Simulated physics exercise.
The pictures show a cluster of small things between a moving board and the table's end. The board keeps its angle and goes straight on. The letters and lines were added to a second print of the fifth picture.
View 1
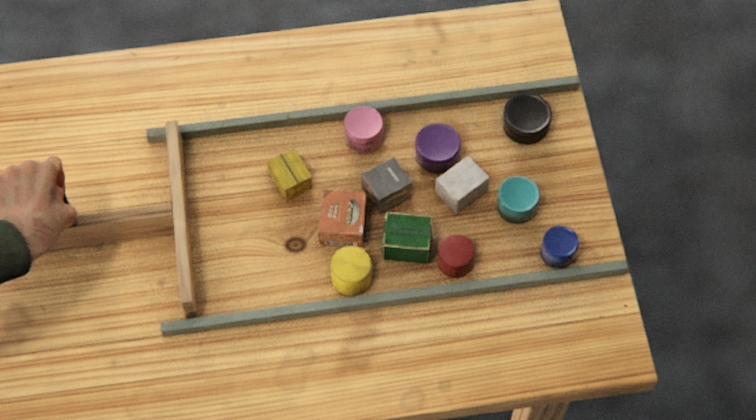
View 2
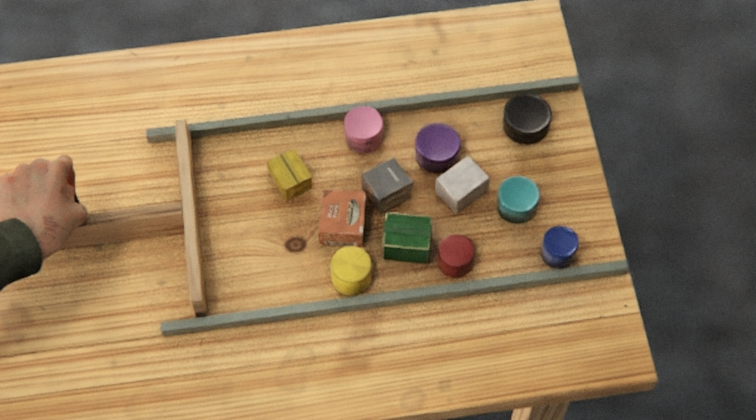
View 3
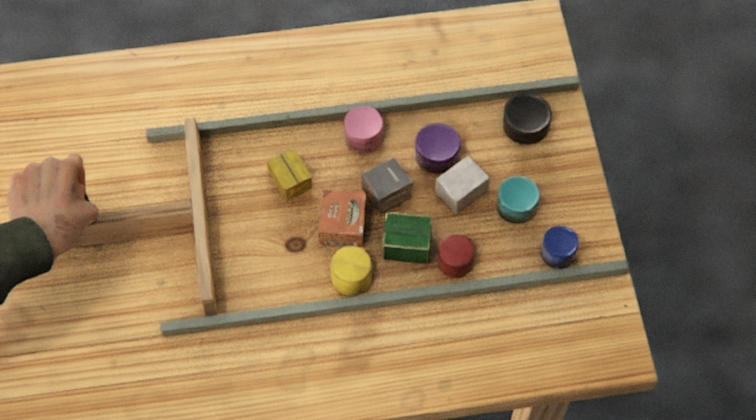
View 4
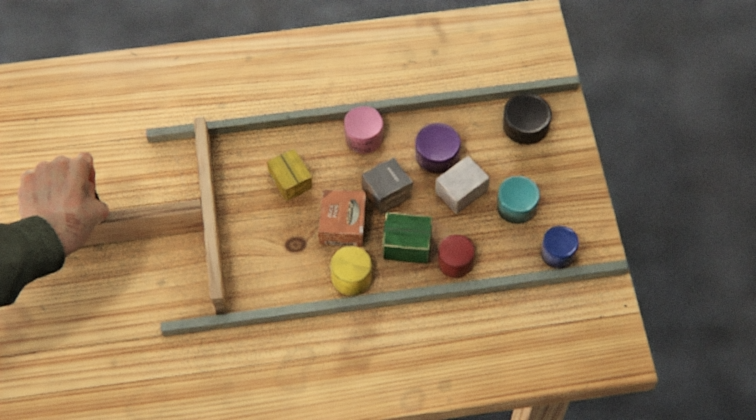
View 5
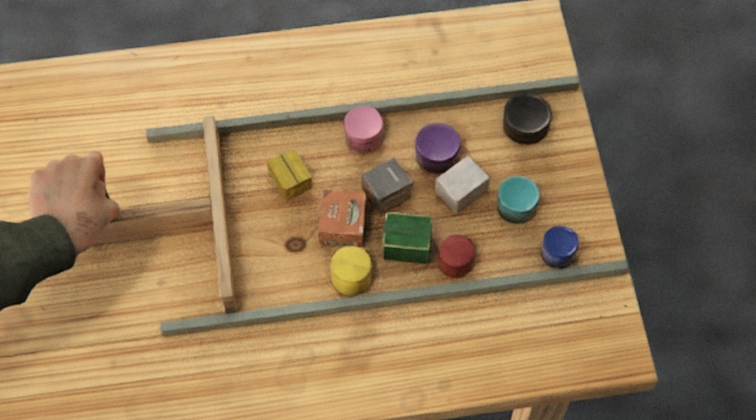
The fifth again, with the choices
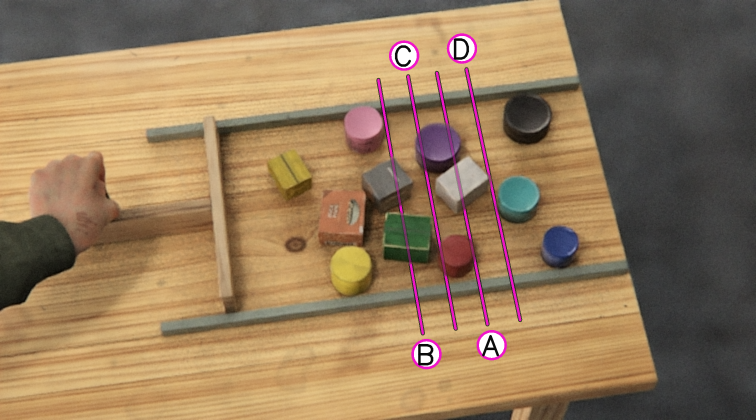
On a wooden table, a hand slowly pushed a wooden board a short way to the right between two rails, toward a cluster of colourful boxes and round containers that stayed still.
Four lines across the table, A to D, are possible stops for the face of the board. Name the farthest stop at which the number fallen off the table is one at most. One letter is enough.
No second one falls up to D.
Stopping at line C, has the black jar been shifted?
No.
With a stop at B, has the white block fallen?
No.
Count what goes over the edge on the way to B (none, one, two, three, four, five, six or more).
The count is none.
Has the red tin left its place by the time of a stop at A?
Yes.
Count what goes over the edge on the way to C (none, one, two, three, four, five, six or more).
The count is none.
On the copy, A at (461, 192); B at (399, 200); C at (431, 196); D at (492, 188).
On D. First, board (316, 190); yellow box (334, 171); orange packet (347, 216).
Then, board (414, 178); turquoise jar (530, 204); red tin (523, 257).
Finally, board (489, 168); black jar (584, 113); blue jar (617, 239); none fallen.
By contrast, A is within the limit but short; B is within the limit but short; C is within the limit but short.
